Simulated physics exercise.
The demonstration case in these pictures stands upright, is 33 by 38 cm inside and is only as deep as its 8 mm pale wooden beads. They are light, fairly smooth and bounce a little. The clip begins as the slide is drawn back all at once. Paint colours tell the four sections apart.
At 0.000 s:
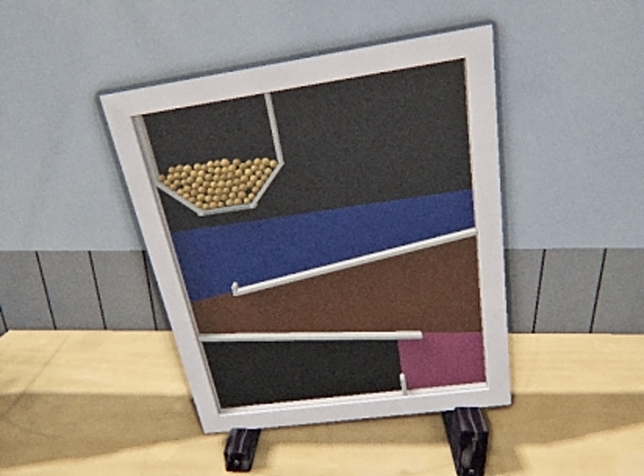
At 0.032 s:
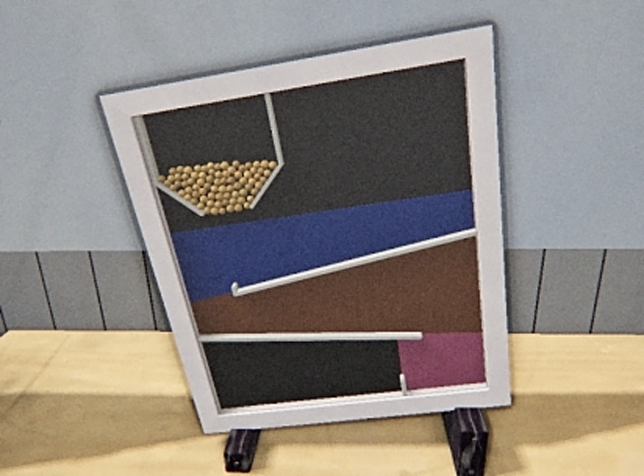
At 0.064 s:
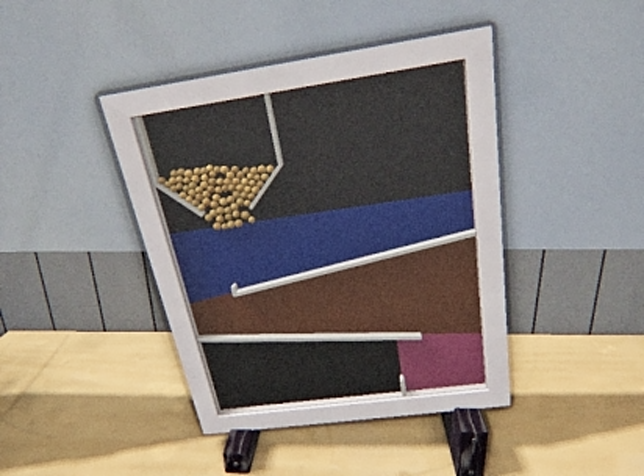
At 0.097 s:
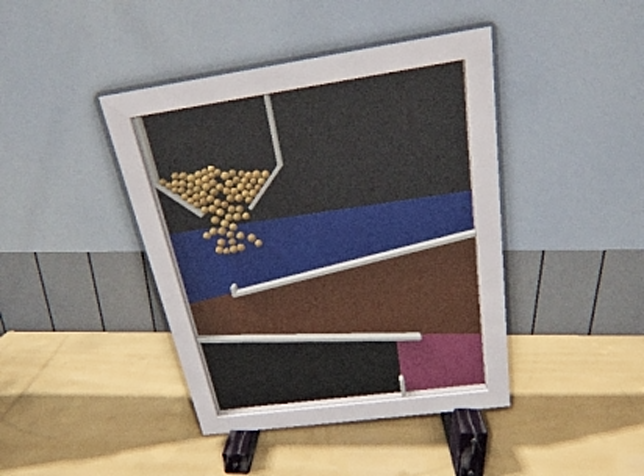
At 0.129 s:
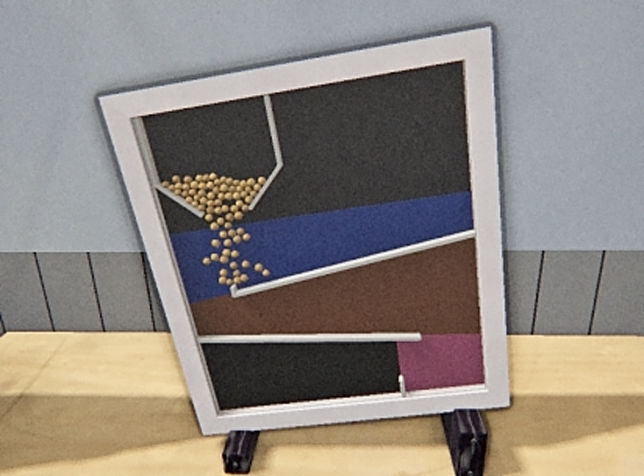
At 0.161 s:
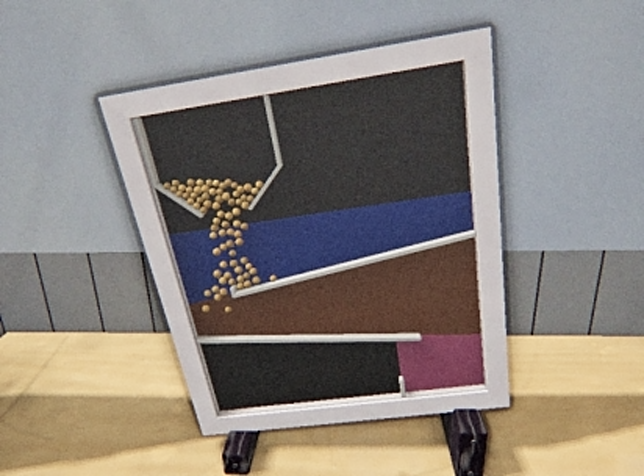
Small round tan beads poured out of the bottom of a funnel in a tilted, white-framed panel, dropping past the blue section onto the low end of a sloping ledge, and a few slipped off its left side.
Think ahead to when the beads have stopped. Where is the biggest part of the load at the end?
Answer: Brown.
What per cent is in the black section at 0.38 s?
Roughly 0 per cent.
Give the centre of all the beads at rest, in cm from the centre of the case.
About 9 cm left and 6 cm below.
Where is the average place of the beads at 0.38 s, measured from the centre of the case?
Some 11 cm left and 4 cm below.
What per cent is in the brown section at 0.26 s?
Roughly 20 per cent.
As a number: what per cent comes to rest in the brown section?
About 70 per cent.
After 0.26 s, the beads' middle is 11 cm left of and level with the centre; blue 55 %, brown 20 %.
After 0.38 s, the beads' middle is 11 cm left of and 4 cm below the centre; blue 55 %, brown 45 %.
After 0.61 s, the beads' middle is 10 cm left of and 6 cm below the centre; blue 35 %, brown 65 %.
Settled by 1.6 s, pink 0 %, blue 30 %, black 0 %, brown 70 %.
